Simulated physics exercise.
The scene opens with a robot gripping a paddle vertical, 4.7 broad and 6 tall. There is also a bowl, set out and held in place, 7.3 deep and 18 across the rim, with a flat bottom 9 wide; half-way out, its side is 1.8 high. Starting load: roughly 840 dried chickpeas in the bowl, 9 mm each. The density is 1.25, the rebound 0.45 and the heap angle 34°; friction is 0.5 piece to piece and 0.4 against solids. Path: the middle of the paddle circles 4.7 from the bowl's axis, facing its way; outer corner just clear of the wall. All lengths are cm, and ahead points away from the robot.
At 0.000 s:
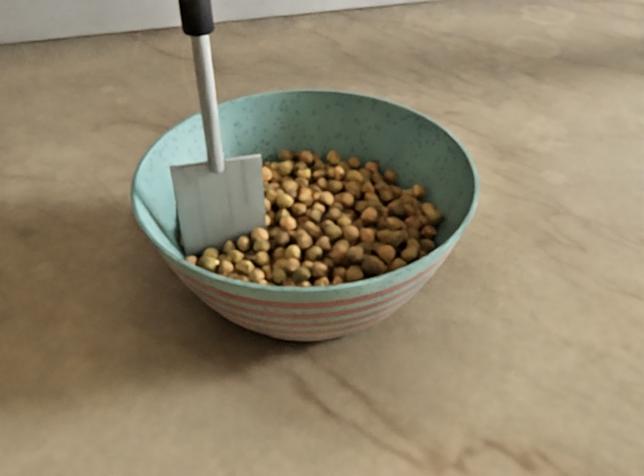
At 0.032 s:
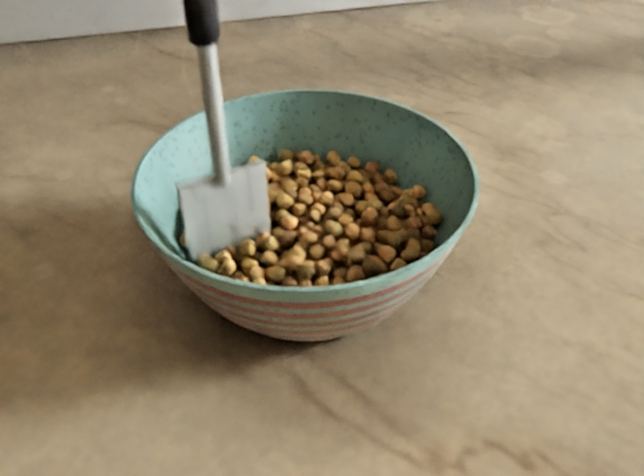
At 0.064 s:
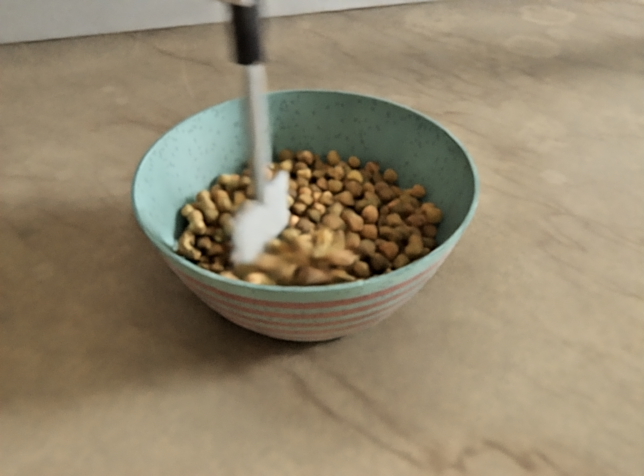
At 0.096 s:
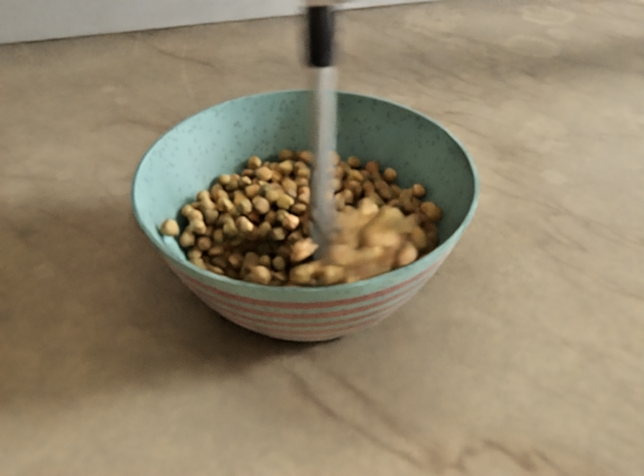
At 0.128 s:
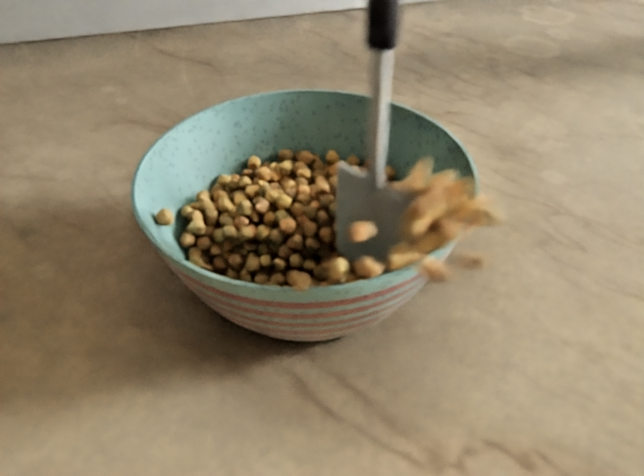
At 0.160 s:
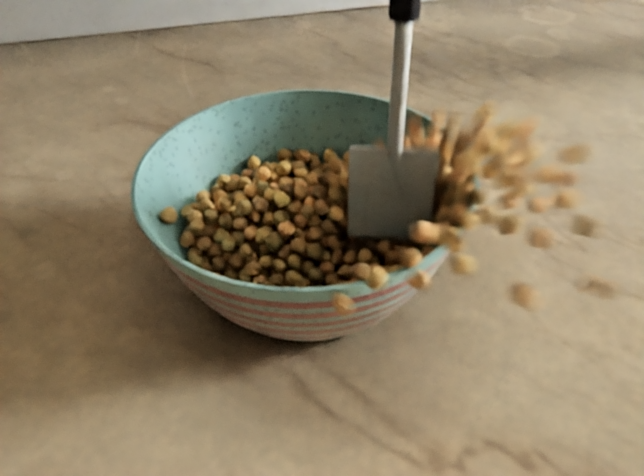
A metal paddle with a black grip sweeps rightward through chickpeas in a turquoise bowl, flinging some over the right rim.
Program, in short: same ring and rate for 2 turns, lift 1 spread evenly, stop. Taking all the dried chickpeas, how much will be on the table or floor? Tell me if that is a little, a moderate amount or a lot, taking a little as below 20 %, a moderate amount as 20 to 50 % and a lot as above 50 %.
A moderate amount, from 20 to 50 %.
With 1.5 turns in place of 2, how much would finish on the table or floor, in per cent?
I'd expect some 30 per cent.
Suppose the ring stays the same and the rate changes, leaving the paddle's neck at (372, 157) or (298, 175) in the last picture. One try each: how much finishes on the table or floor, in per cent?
Around 25 and 15 per cent respectively.
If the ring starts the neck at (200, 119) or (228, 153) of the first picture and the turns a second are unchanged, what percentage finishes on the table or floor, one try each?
Near 10 per cent and near 45 per cent, in that order.
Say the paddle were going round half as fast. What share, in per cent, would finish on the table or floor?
Then roughly 15 per cent.
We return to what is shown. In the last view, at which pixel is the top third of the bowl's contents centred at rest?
Roughly at pixel (319, 233).
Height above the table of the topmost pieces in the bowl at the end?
5.0 cm, roughly.
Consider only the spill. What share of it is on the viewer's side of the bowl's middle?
Some 50 per cent.
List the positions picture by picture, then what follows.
Paddle neck at (212, 136), 0° round; upper third of the load around (309, 222), from x 185 to 435, top at y 155; 837 in the bowl, in the first frame.
Paddle neck at (218, 148), 15° round; upper third of the load around (308, 223), from x 185 to 435, top at y 155, in the second frame.
Paddle neck at (258, 170), 51° round; upper third of the load around (314, 229), from x 185 to 435, top at y 155, in the third frame.
Paddle neck at (321, 173), 87° round; upper third of the load around (344, 227), from x 170 to 435, top at y 155; 836 in the bowl, 1 in flight or on the tool, in the fourth frame.
Paddle neck at (376, 154), 124° round; upper third of the load around (378, 211), from x 165 to 485, top at y 155; 824 in the bowl, 13 in flight or on the tool, in the fifth frame.
Paddle neck at (396, 124), 161° round; upper third of the load around (393, 183), from x 170 to 600, top at y 115; 801 in the bowl, 36 in flight or on the tool, in the sixth frame.
After 0.35 s, 15° round, highest piece 13 above the table; 631 in the bowl, 58 on the table or floor, 148 in flight or on the tool.
After 0.53 s, 230° round, highest piece 11 above the table; 563 in the bowl, 239 on the table or floor, 35 in flight or on the tool.
After 0.82 s, 0° round, highest piece 8 above the table; 551 in the bowl, 283 on the table or floor, 3 in flight or on the tool.
After 1.52 s, 0° round, highest piece 5 above the table; 551 in the bowl, 286 on the table or floor.
At rest, 551 in the bowl, 286 on the table or floor. That is 34 % on the table or floor.
